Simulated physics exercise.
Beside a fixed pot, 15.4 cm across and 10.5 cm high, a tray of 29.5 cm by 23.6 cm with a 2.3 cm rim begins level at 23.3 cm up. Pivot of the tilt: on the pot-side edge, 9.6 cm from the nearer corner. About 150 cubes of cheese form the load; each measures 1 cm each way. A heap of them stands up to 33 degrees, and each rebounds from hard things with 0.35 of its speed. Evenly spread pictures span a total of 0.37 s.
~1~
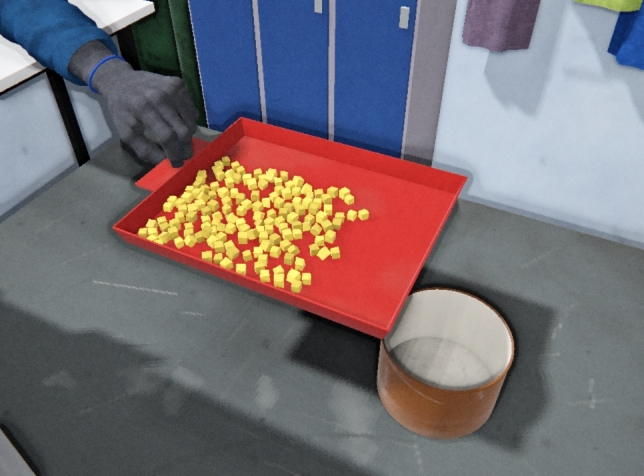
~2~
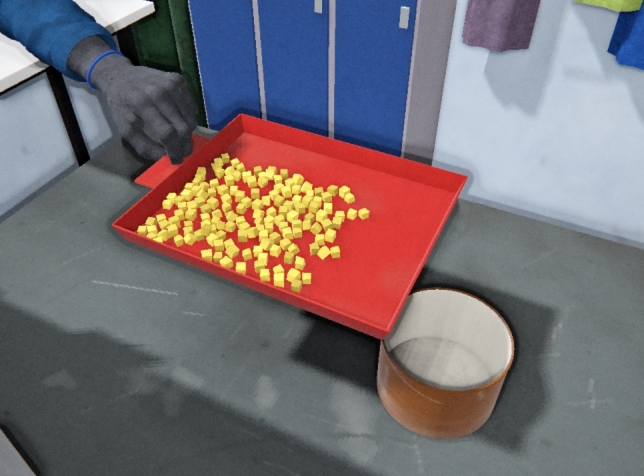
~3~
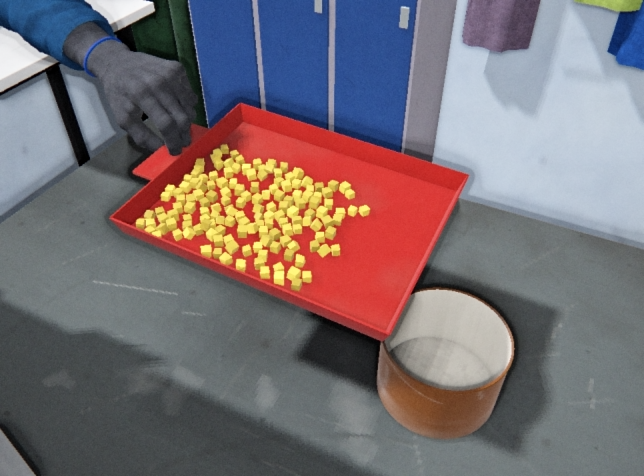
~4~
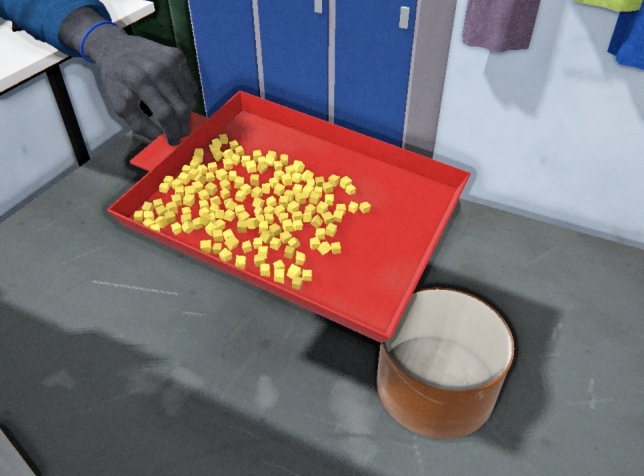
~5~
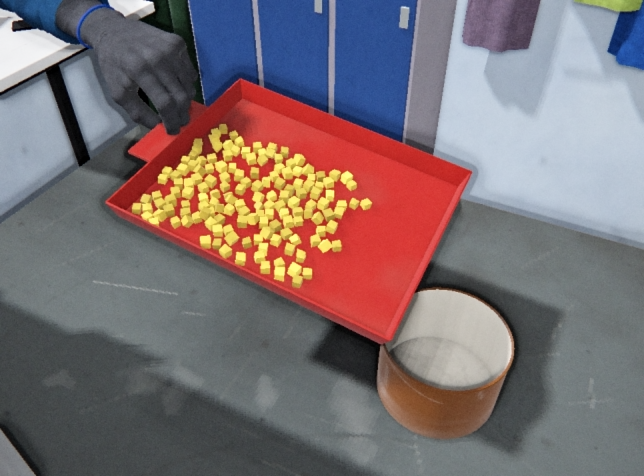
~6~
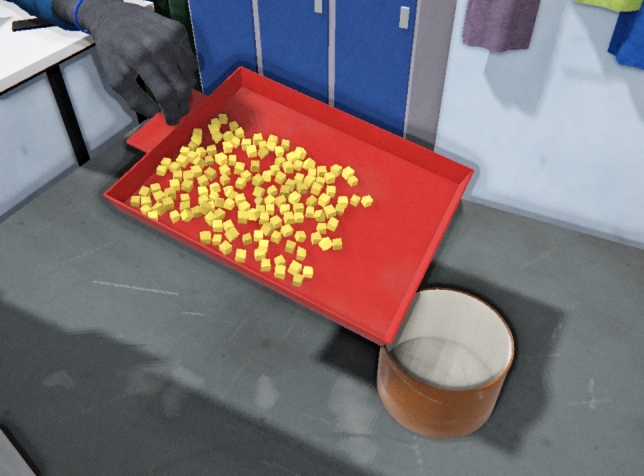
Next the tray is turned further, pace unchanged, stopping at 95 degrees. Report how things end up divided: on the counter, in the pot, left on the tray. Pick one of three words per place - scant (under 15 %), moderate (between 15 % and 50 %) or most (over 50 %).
My call is counter: Most, pot: Scant, left on the tray: Scant.
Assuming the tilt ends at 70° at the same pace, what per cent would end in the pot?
In that case, near 0 percent.
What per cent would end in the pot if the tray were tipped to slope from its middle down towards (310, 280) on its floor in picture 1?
Roughly 0 % of the pieces.
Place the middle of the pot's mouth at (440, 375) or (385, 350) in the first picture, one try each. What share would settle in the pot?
Roughly 40 and 20 percent.
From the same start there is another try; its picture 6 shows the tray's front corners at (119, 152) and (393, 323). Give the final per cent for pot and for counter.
In the pot: 55 per cent; on the counter: 45 per cent.
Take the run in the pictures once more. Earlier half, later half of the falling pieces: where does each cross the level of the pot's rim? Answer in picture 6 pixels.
I'd mark about (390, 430) for the first half, then (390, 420) for the second.
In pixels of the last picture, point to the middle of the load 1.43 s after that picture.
Expected load position: Near (375, 320).
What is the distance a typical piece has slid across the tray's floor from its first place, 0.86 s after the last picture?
About 14 cm.
Then, 0.86 s after the last picture, tilt 51 degrees; the tray holds 95 %, the pot 0 %.
Then, 1.43 s after the last picture, tilt 76 degrees; the tray holds 75 %, the pot 0 %.
Then, 2.06 s after the last picture, tilt 95 degrees; the tray holds 15 %, the pot 0 %.
In the end, counter 95 %, pot 5 %, tray 0 %.
